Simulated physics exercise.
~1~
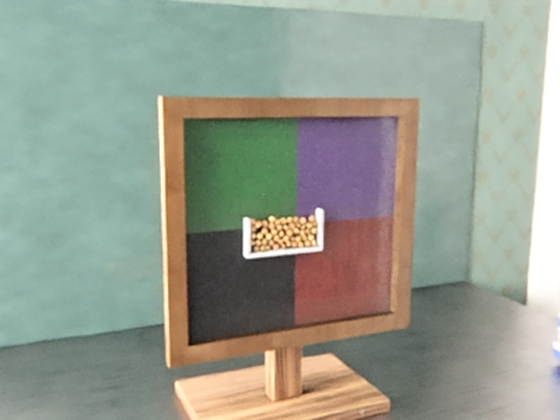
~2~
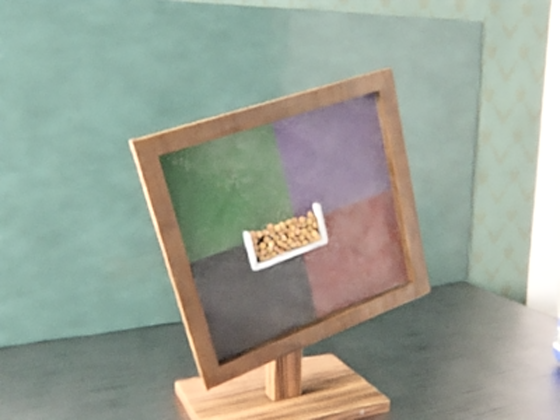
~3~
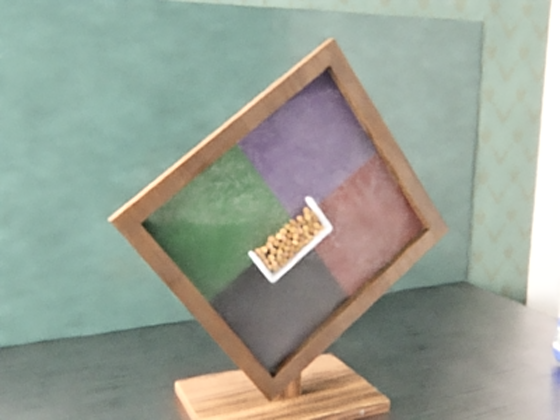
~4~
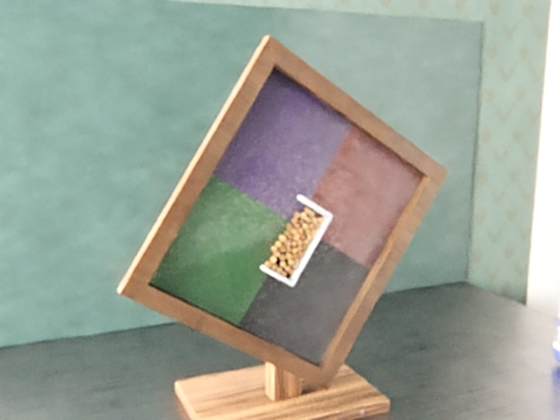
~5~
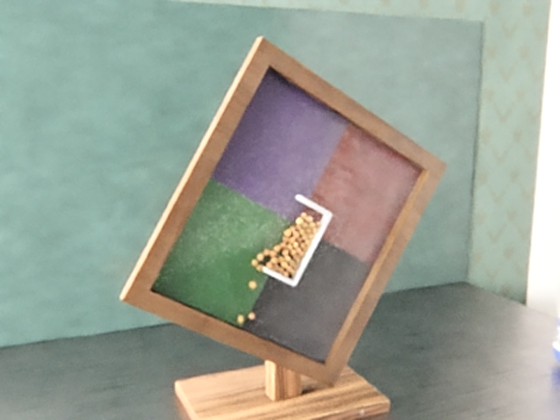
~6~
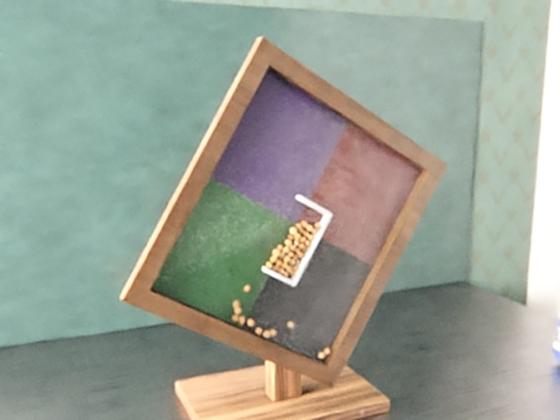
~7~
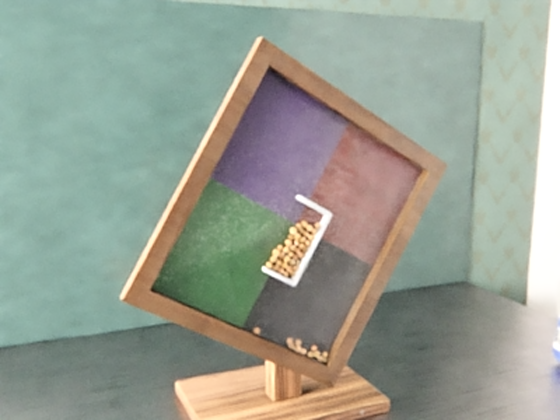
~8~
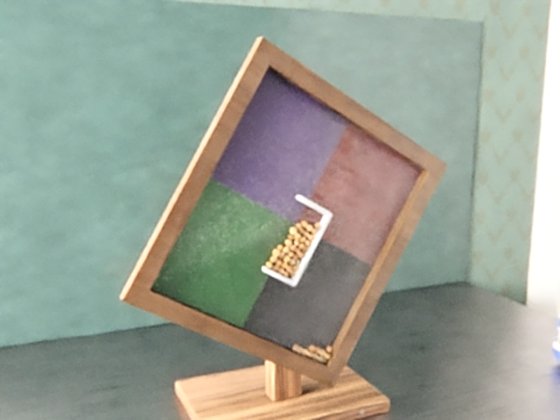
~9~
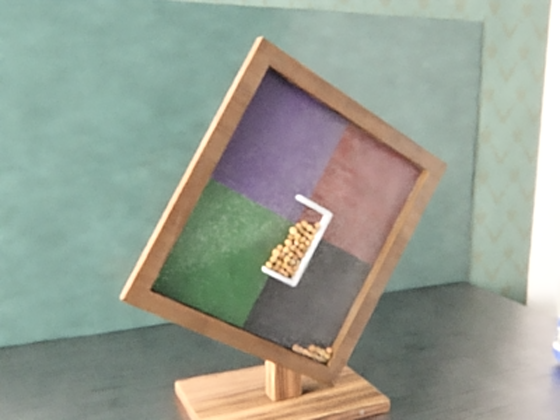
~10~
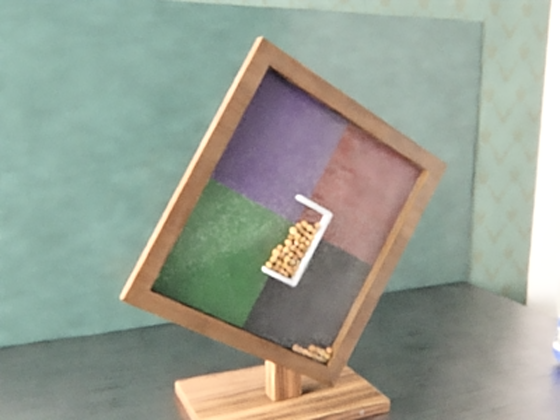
A square wooden-framed case, seen slightly from one side by a still camera, stands on a wooden base on a dark grey surface before a teal panel. Its face has green at upper left, purple at upper right, black at lower left and red at lower right, with small golden beads in a white open-topped tray at the centre. The case turns anticlockwise and stops steeply tilted. Some beads spill from the tray over the green quarter, then slide right along the lower edge. They settle in the black quarter's bottom corner, while most remain in the tray.
